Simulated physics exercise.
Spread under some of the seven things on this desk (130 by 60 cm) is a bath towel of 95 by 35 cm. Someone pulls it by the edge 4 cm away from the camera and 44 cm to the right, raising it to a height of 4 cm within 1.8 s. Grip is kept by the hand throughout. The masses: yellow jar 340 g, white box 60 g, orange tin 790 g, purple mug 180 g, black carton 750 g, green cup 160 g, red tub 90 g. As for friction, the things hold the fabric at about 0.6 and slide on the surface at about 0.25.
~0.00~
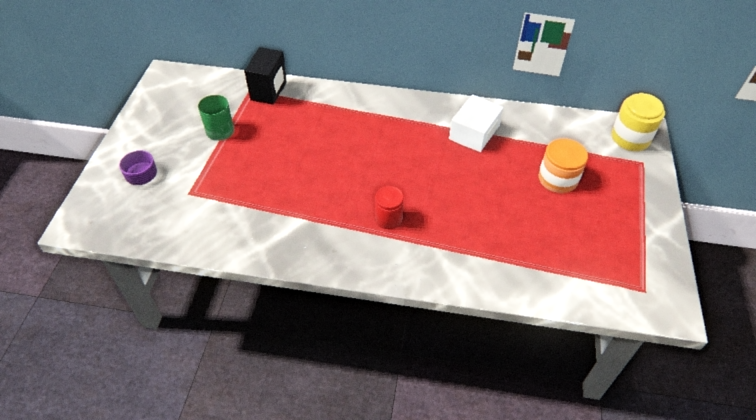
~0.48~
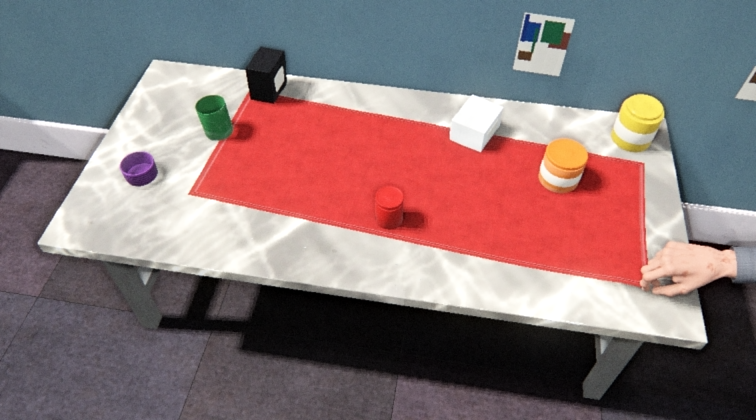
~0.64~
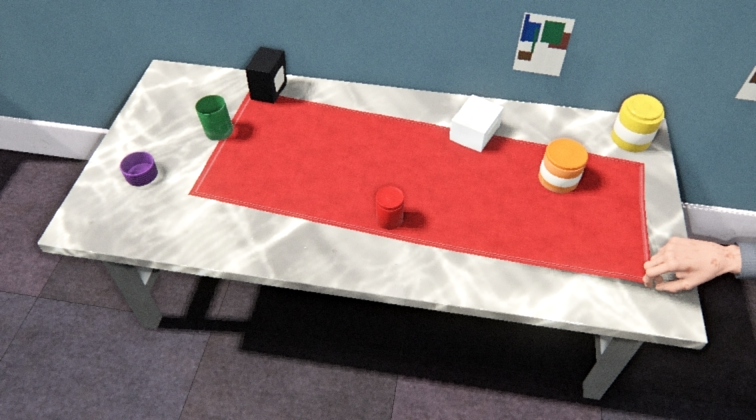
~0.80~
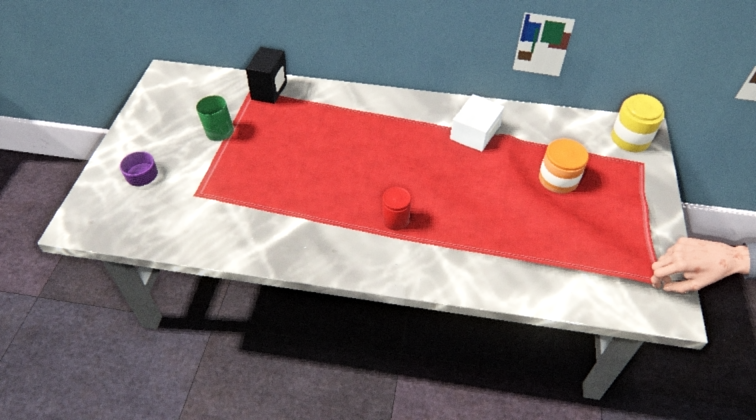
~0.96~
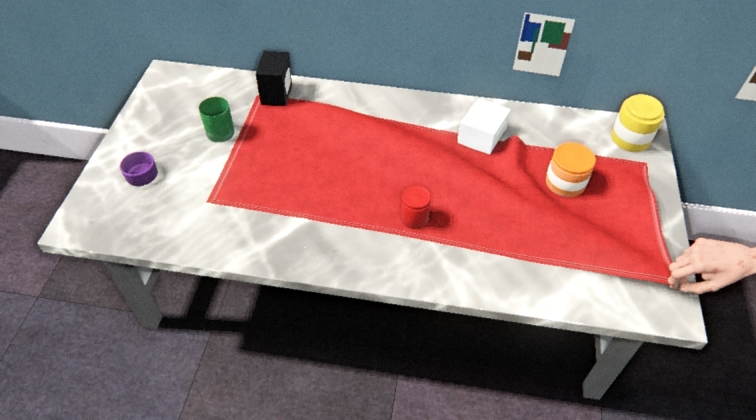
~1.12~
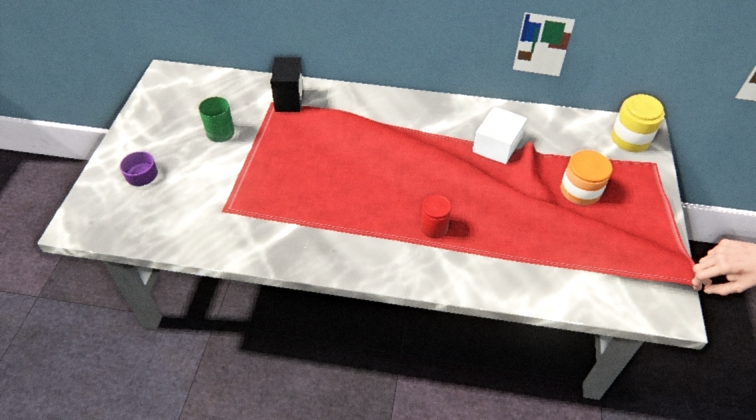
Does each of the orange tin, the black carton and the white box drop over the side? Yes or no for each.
Orange tin - yes, black carton - no, white box - no.
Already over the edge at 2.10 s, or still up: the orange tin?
At that instant the orange tin has dropped.
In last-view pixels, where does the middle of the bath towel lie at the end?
Near (669, 285).
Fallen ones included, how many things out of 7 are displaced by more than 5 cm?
My count is 4.
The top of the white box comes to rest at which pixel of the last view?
Check near (609, 158) - that's where it comes to rest.
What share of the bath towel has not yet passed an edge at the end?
I'd say close to 50 per cent of it.
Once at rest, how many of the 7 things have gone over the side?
2 in all.
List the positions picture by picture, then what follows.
In the first picture, orange tin (568, 153); black carton (264, 60); white box (478, 113); bath towel corners (187, 195) (644, 163) (646, 293).
In the second picture, green cup (211, 104); bath towel corners (188, 195) (644, 163); grip (649, 289).
In the third picture, bath towel corners (188, 195) (644, 164); grip (652, 285).
In the fourth picture, red tub (397, 197); bath towel corners (193, 196) (644, 164); grip (660, 285).
In the fifth picture, white box (486, 116); green cup (214, 106); black carton (272, 63); bath towel corners (206, 203) (647, 163); grip (677, 286).
In the sixth picture, orange tin (591, 164); black carton (285, 69); white box (502, 125); bath towel corners (222, 212) (656, 163); grip (701, 288).
After 1.4 s, 90 % of the bath towel is still over the top; white box 15 cm off its start, black carton 14 cm off its start, orange tin 14 cm off its start.
After 1.8 s, 80 % of the bath towel is still over the top; orange tin 24 cm off its start, white box 24 cm off its start, black carton 16 cm off its start.
After 2.1 s, 60 % of the bath towel is still over the top; orange tin over the edge, white box 28 cm off its start at (602, 158), black carton 16 cm off its start at (326, 79).
After 2.4 s, 50 % of the bath towel is still over the top; orange tin over the edge, white box 30 cm off its start, black carton 16 cm off its start.
After 4.0 s, 50 % of the bath towel is still over the top; orange tin over the edge, white box 30 cm off its start at (609, 158), black carton 16 cm off its start at (326, 79), red tub over the edge.
